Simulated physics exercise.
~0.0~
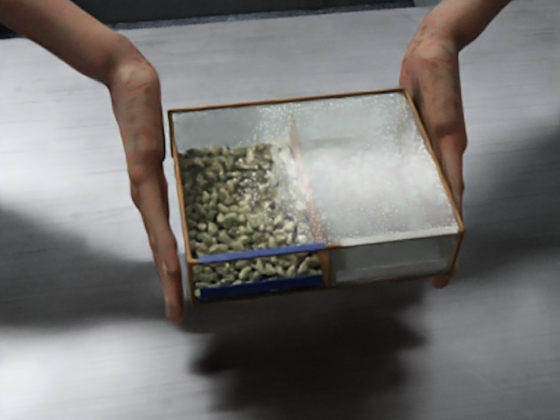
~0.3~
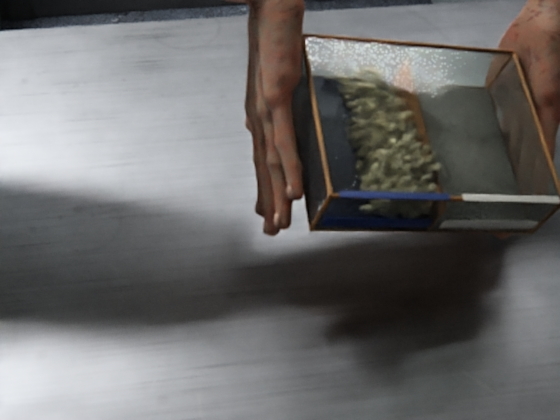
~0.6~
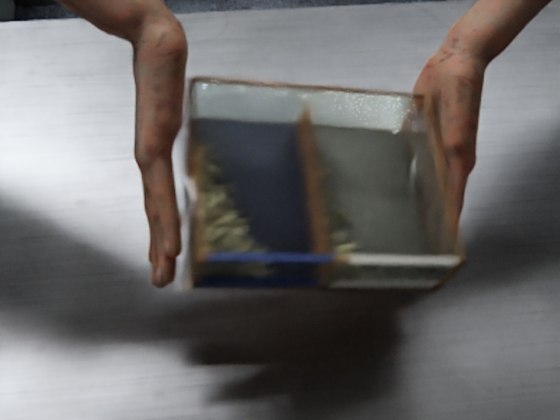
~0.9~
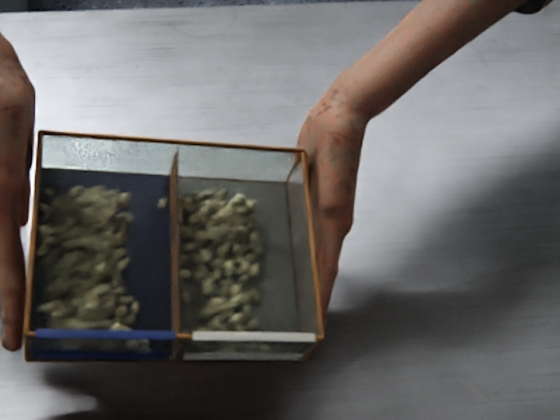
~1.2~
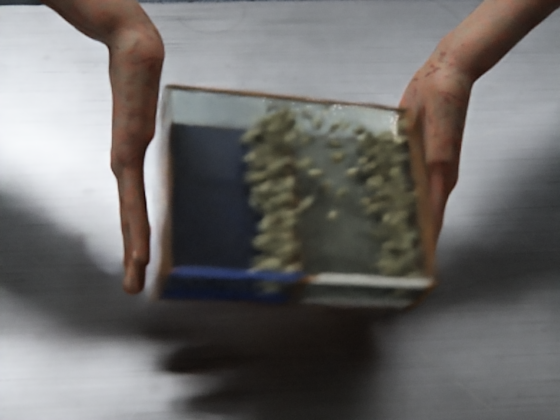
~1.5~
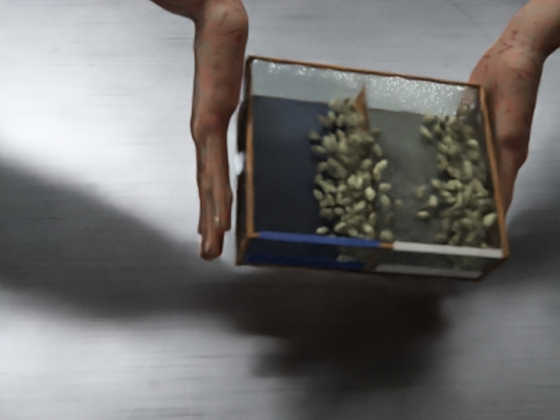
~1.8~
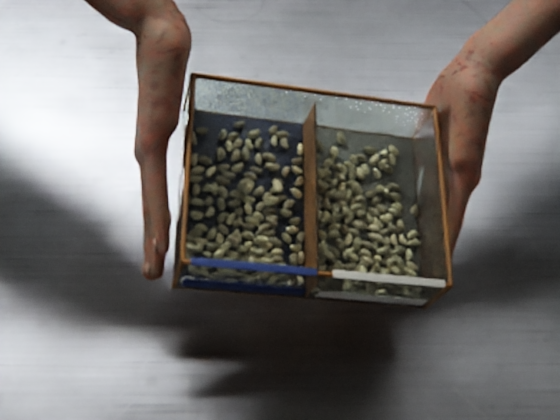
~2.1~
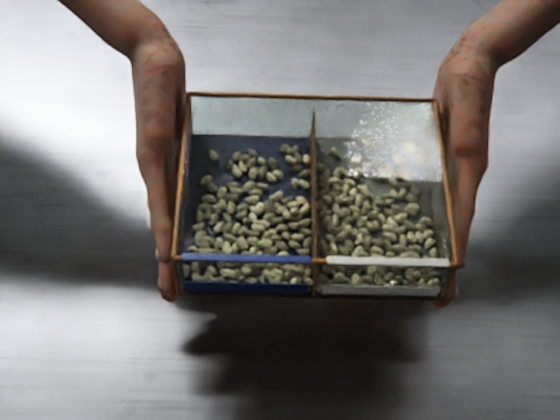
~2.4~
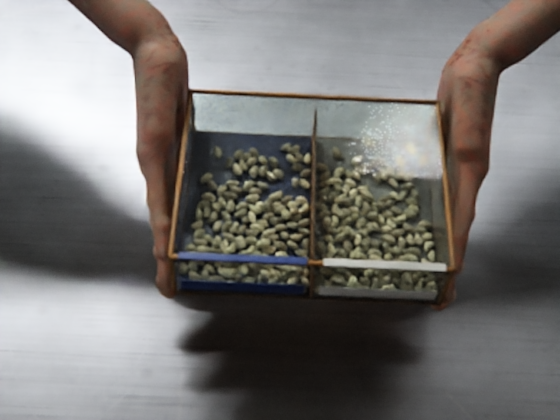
Pale beans in a hand-held divided box slide about as it shakes, ending spread across both halves.
